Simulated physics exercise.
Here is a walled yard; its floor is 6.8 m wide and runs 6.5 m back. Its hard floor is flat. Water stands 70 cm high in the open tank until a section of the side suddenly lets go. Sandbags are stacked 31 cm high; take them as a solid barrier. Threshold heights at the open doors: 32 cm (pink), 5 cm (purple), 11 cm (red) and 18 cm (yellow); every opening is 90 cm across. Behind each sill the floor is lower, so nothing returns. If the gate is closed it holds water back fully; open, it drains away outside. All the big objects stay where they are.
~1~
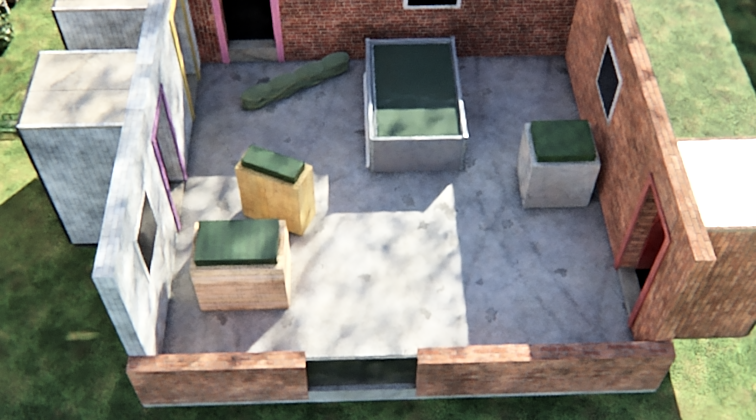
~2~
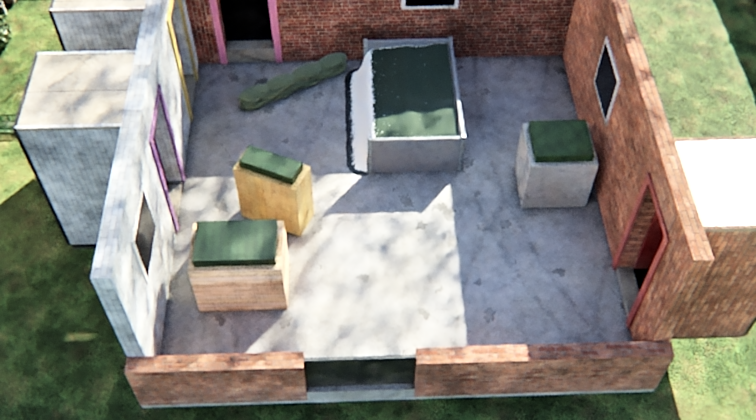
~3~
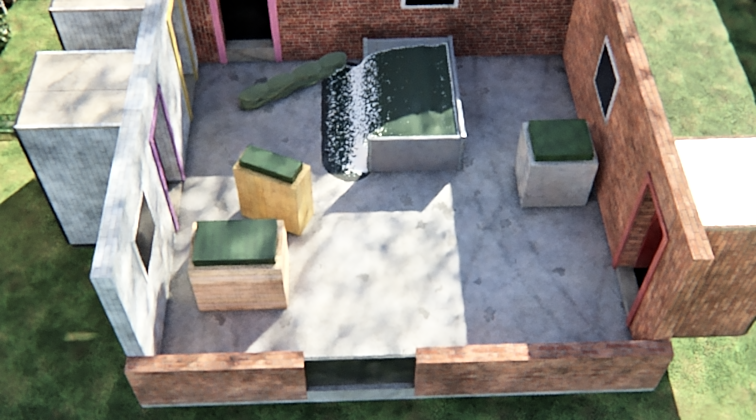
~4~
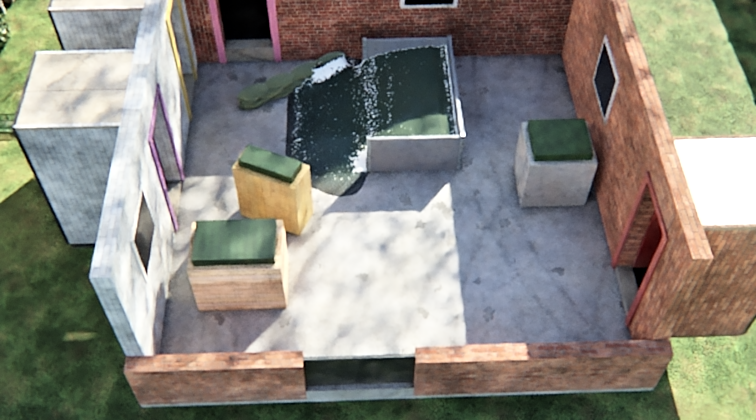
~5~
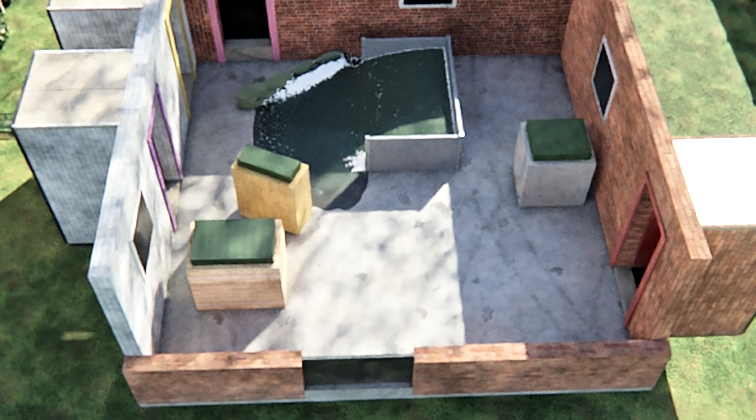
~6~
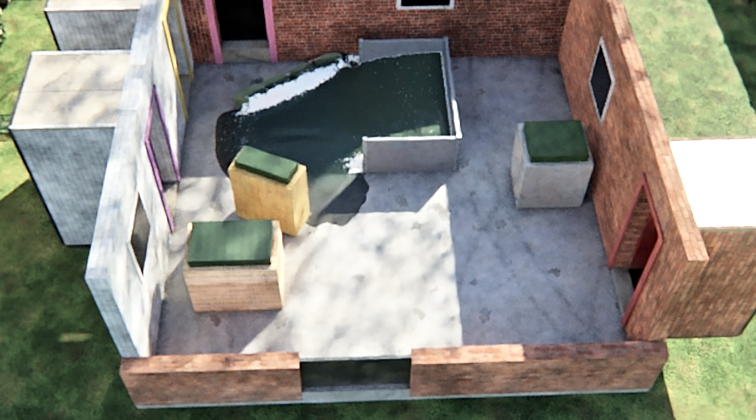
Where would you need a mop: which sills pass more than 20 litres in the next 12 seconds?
Door by door: At the pink door it keeps below the limit; at the purple door it exceeds the limit; at the red door it stays under the limit; at the yellow door it keeps below the limit.
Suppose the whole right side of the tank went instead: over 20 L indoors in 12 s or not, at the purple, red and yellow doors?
Against that limit: Purple under, red under, yellow under.
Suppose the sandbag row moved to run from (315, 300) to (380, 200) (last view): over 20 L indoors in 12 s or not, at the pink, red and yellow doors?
Against that limit: Pink under, red under, yellow over.
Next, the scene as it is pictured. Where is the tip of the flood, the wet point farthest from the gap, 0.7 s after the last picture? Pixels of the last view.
Near (173, 227).
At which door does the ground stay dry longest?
Last comes the red one.
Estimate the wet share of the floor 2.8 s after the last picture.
Near 45 per cent is wet.
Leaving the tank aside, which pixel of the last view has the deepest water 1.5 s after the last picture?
At about (192, 166).
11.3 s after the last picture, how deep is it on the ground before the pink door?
Roughly 5.5 cm deep.
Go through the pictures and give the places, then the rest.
In the first frame, the open tank at (414, 90) is whole and still, 70 cm deep.
In the second frame, the front is at (361, 71), 1.3 m from the gap at (369, 109); 0.6 m2 of floor is under water; 70 cm left at the back of the open tank.
In the third frame, the front is at (348, 66), 1.4 m from the gap at (369, 110); 1.6 m2 of floor is under water; 66 cm left at the back of the open tank.
In the fourth frame, water pours out at (368, 112) and has run 1.7 m, to (328, 189); typically 13 cm deep outside, 59 cm at the open tank's back.
In the fifth frame, water pours out at (367, 112) and has run 2.1 m, to a hidden place; typically 11 cm deep outside, 59 cm at the open tank's back.
In the sixth frame, water pours out at (365, 114) and has run 2.6 m, to (224, 163); typically 10 cm deep outside, 52 cm at the open tank's back.
Then, 0.7 s after the last picture water covers 25 % of the floor and is deepest (50 cm) near (182, 158); pink door not reached, purple door 15 cm at the sill, 6 L in, red door not reached, yellow door 10 cm at the sill, 0 L in.
Then, 1.5 s after the last picture water covers 35 % of the floor and is deepest (40 cm) near (192, 166); pink door 13 cm at the sill, 0 L in, purple door 22 cm at the sill, 77 L in, red door not reached, yellow door 13 cm at the sill, 0 L in.
Then, 2.8 s after the last picture water covers 45 % of the floor and is deepest (36 cm) near (154, 370); pink door 14 cm at the sill, 0 L in, purple door 15 cm at the sill, 181 L in, red door not reached, yellow door 9 cm at the sill, 1 L in.
Then, 6.3 s after the last picture water covers 85 % of the floor and is deepest (16 cm) near (261, 89); pink door 13 cm at the sill, 0 L in, purple door 9 cm at the sill, 236 L in, red door 11 cm at the sill, 0 L in, yellow door 10 cm at the sill, 1 L in.
Then, 11.3 s after the last picture water covers 95 % of the floor and is deepest (10 cm) near (445, 338); pink door 6 cm at the sill, 0 L in, purple door 5 cm at the sill, 253 L in, red door 7 cm at the sill, 1 L in, yellow door 5 cm at the sill, 1 L in.
